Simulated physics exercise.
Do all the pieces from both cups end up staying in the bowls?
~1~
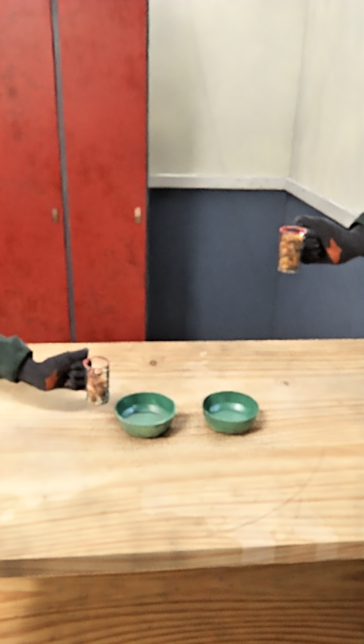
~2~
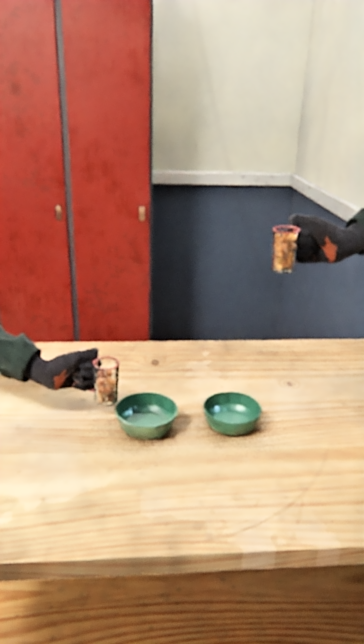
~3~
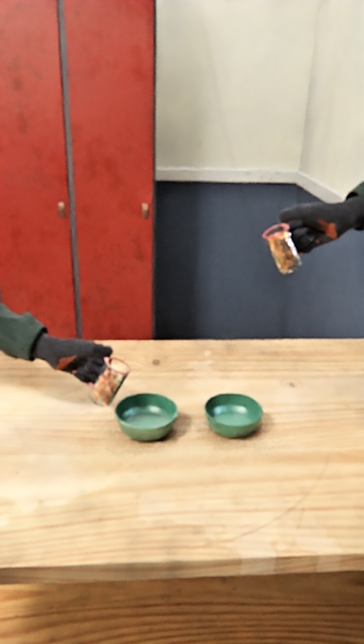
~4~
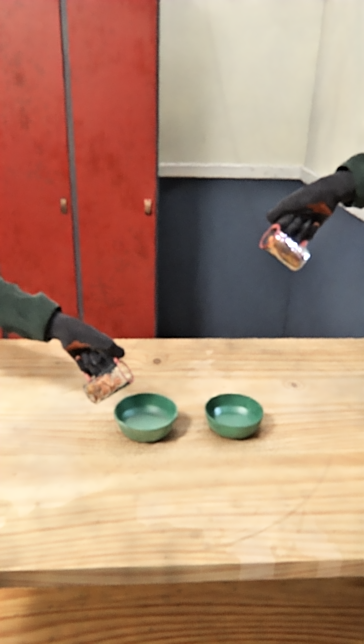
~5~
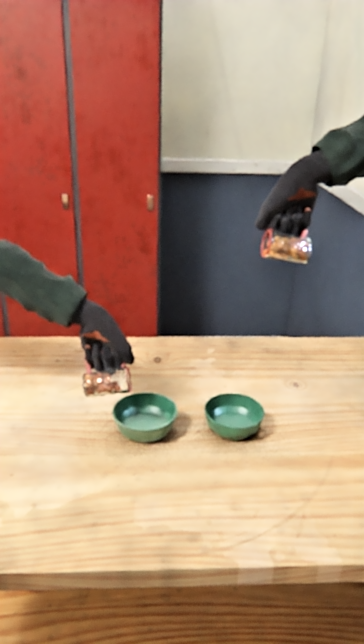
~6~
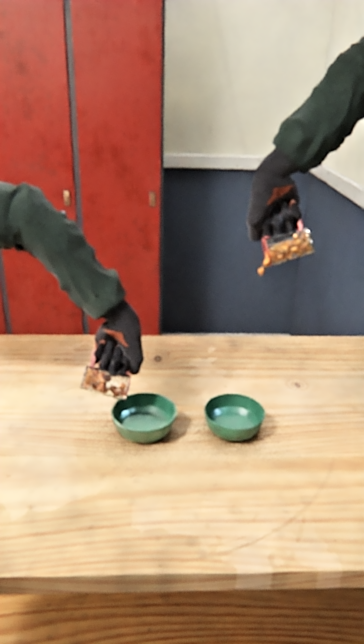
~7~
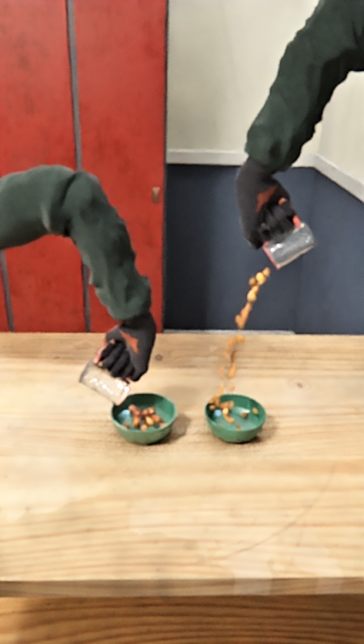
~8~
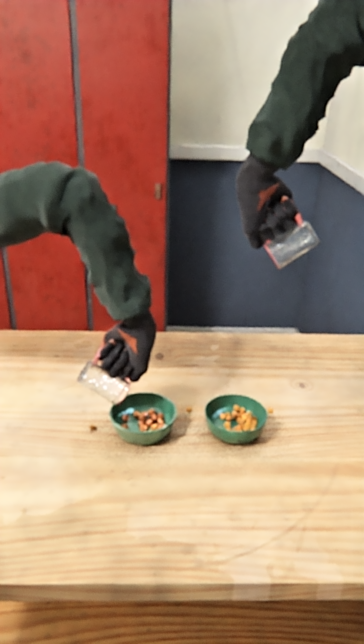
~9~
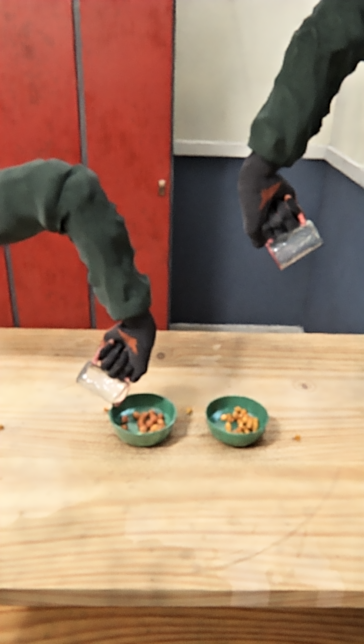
No, the pieces from the low left cup all stay in their bowl, but a few from the high right cup end up outside.
Two gloved hands tipped clear cups of small orange-brown pieces over green bowls on a wooden table, the right one from much higher up. The left cup's pieces all landed in their bowl, while a few from the right ended up outside the bowls.
